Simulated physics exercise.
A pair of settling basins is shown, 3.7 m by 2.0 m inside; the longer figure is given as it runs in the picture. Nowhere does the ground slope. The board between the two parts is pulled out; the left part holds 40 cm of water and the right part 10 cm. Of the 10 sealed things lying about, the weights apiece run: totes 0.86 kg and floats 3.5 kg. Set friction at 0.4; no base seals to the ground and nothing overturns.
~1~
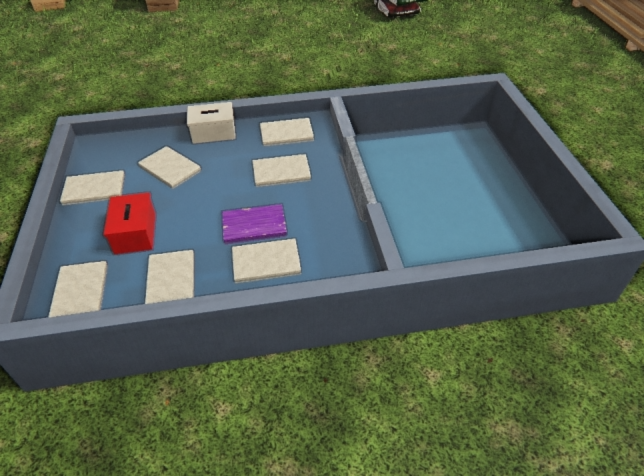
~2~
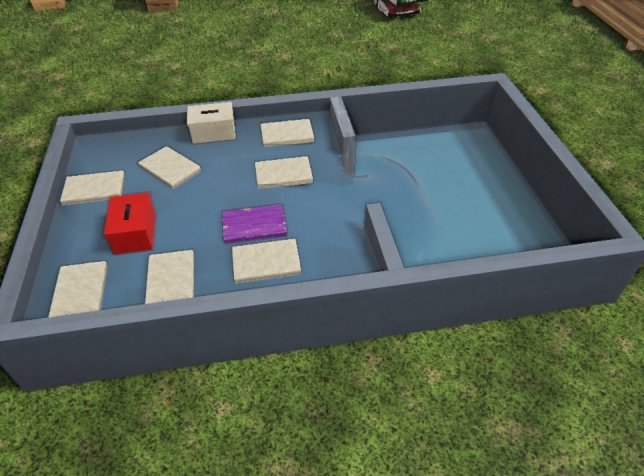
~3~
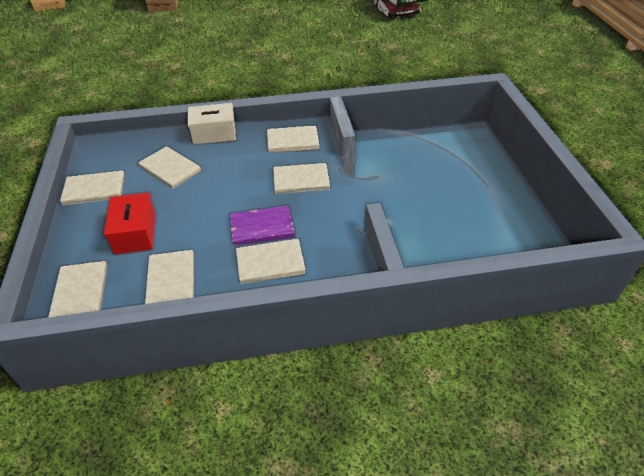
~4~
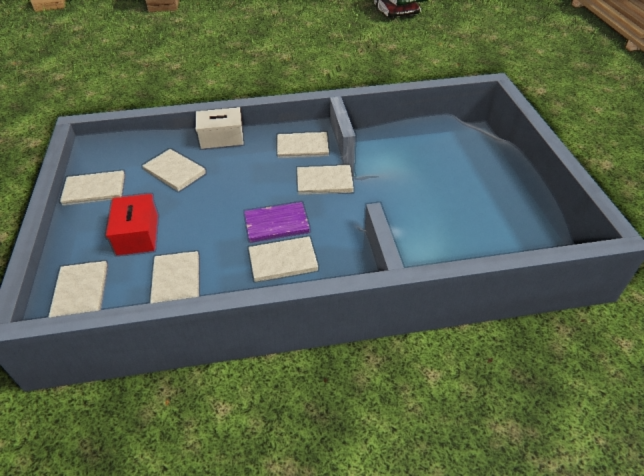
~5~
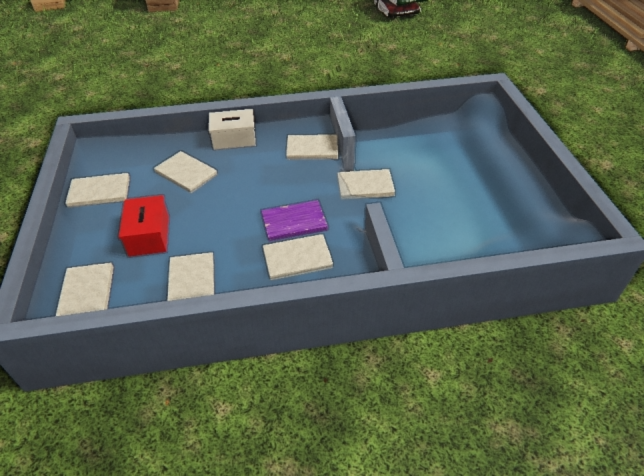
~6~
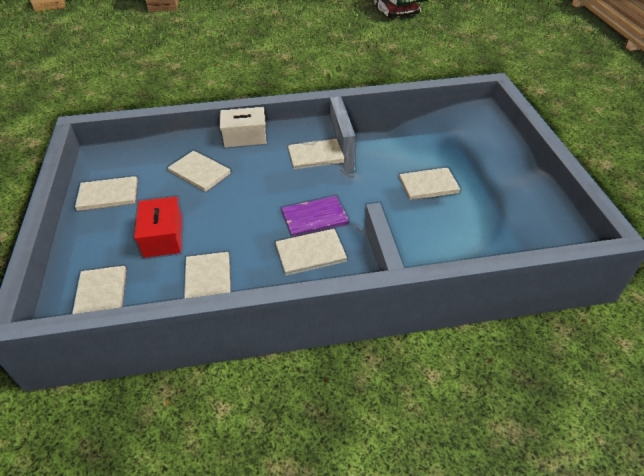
We see the middle of a divider open in a walled basin, water surging into the right part, then floating pale slabs, a purple slab and a red box drifting rightward, one pale slab passing through the gap.
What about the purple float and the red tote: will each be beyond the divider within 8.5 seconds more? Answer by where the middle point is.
Here's how I see it: The purple float goes across and the red tote never gets across.
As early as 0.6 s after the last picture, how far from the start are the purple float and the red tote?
Shifts: Around 100 and 30 cm.
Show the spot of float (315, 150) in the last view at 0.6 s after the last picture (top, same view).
Close to pixel (337, 172).
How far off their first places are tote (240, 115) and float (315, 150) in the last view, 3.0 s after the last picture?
They've ended up 30 cm and 150 cm away, in that order.
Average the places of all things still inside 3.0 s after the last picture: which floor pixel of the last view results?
The centre is close to (275, 245).
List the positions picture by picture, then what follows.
The purple float at (254, 222), afloat; the red tote at (127, 213), afloat; 40 cm deep round most things; 0 of 10 have shifted, in the first picture.
The purple float at (254, 222), afloat; the red tote at (127, 213), afloat; 40 cm deep round most things; 0 of 10 have shifted, in the second picture.
The purple float at (262, 223), afloat, 5 cm from its start; the red tote at (127, 213) floats; 40 cm deep round most things; 3 of 10 have shifted, in the third picture.
The purple float at (276, 220) floats, 16 cm from its start; the red tote at (130, 214), afloat; 36 cm deep round most things; 5 of 10 have shifted, in the fourth picture.
The purple float at (294, 218) floats, 29 cm from its start; the red tote at (142, 215), afloat, 8 cm from its start; 34 cm deep round most things; 8 of 10 have shifted, in the fifth picture.
The purple float at (315, 214), afloat, 44 cm from its start; the red tote at (156, 217), afloat, 17 cm from its start; about 2020 L in view; 10 of 10 have shifted, in the sixth picture.
Then, 0.6 s after the last picture the purple float is near (386, 198), 1.0 m from its start, afloat; the red tote is near (177, 217), 0.3 m from its start, afloat; 2 of 10 are over the mark; 10 afloat.
Then, 3.0 s after the last picture the purple float is near (492, 256), 1.6 m from its start, afloat; the red tote is near (161, 219), 0.2 m from its start, afloat; 3 of 10 are over the mark; 10 afloat.
Then, 5.5 s after the last picture the purple float is near (529, 189), 2.1 m from its start, afloat; the red tote is near (163, 226), 0.2 m from its start, afloat; 3 of 10 are over the mark; 10 afloat.
Then, 8.5 s after the last picture the purple float is near (492, 232), 1.7 m from its start, afloat; the red tote is near (193, 237), 0.4 m from its start, afloat; 3 of 10 are over the mark; 10 afloat.
